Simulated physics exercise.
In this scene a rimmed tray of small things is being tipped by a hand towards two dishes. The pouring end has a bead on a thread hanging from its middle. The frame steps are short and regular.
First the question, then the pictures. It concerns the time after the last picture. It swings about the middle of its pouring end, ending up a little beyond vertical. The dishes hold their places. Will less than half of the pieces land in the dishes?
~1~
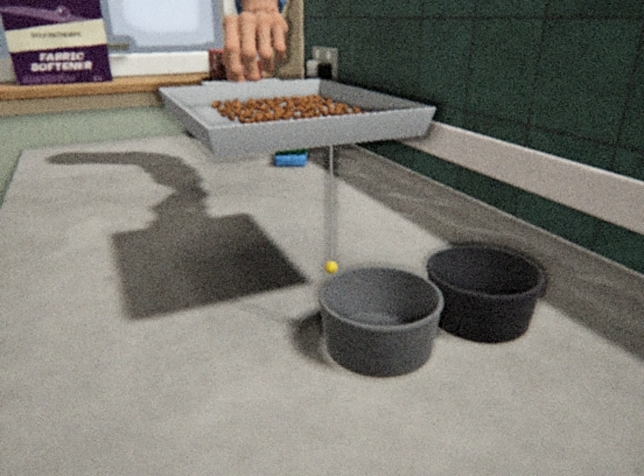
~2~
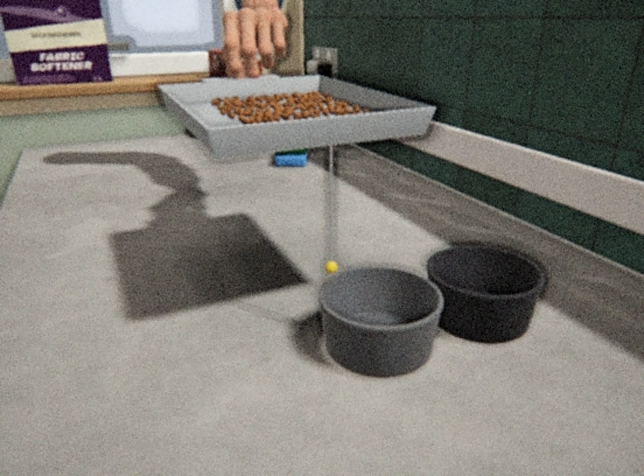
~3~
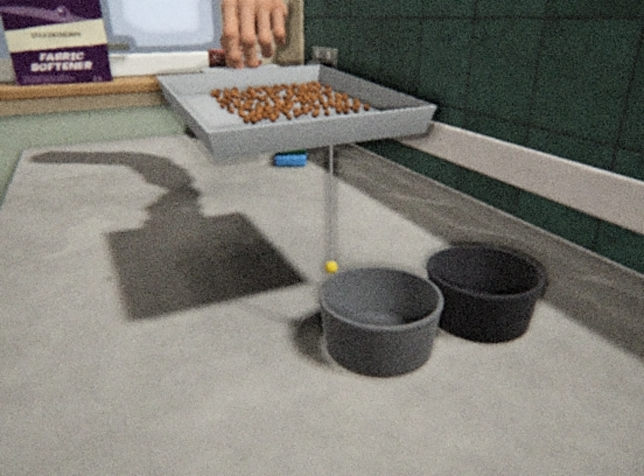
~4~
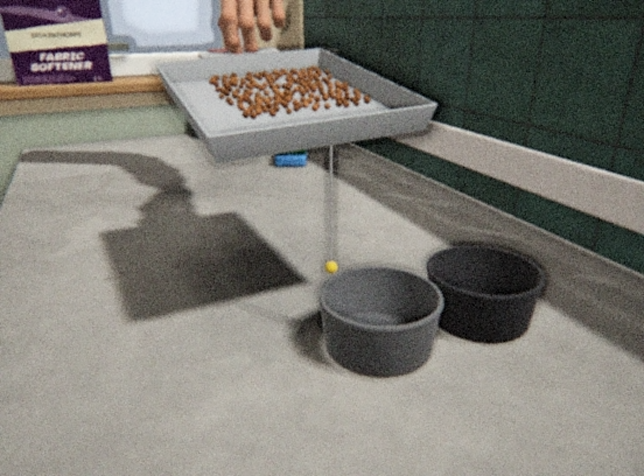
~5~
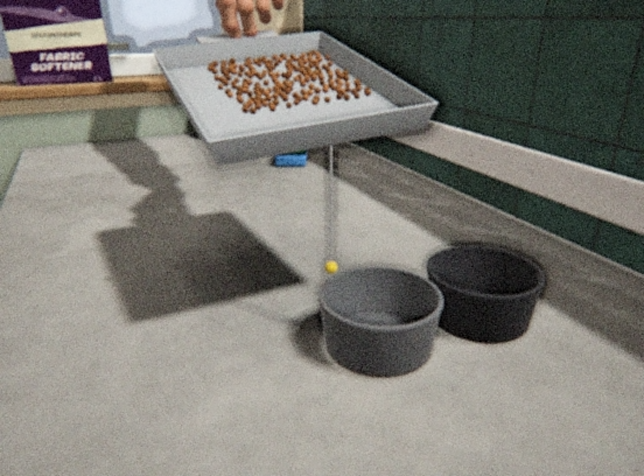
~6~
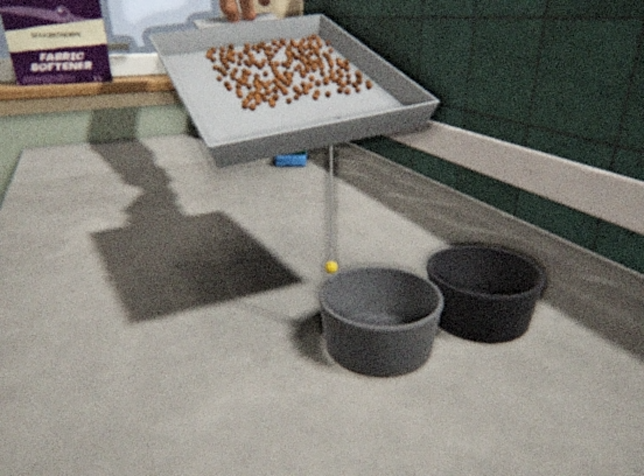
Yes, only a minority lands there.
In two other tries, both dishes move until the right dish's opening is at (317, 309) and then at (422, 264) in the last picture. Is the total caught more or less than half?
The pair would catch the greater share the first time and the lesser share the second time.
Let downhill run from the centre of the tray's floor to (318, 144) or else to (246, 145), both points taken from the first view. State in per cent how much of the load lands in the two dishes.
Close to 50 percent first and close to 0 percent second.
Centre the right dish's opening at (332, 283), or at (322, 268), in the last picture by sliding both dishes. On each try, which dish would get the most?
Try 1: The dish to the left; try 2: The dish to the left.
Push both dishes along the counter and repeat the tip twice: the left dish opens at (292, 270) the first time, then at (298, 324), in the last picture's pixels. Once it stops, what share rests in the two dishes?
It comes to roughly 0 per cent in one try and roughly 60 per cent in the next.
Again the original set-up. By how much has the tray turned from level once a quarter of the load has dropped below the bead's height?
Around 95° of tilt.
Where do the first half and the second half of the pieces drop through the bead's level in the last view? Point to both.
Around (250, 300) and then (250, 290).
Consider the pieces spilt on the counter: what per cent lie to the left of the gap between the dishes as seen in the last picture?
100 %, near enough.
Soon after the last picture, tray tipped steeply; nearly all on the tray; a small part in the air.
A little later, tray tipped right over; about half on the tray; about a quarter outside both; about a quarter in the air.
Later still, tray tipped past a quarter turn; a stray few in the left dish; nearly all outside both.
At rest, tray tipped past a quarter turn; a stray few in the left dish; none in the right dish; nearly all outside both.
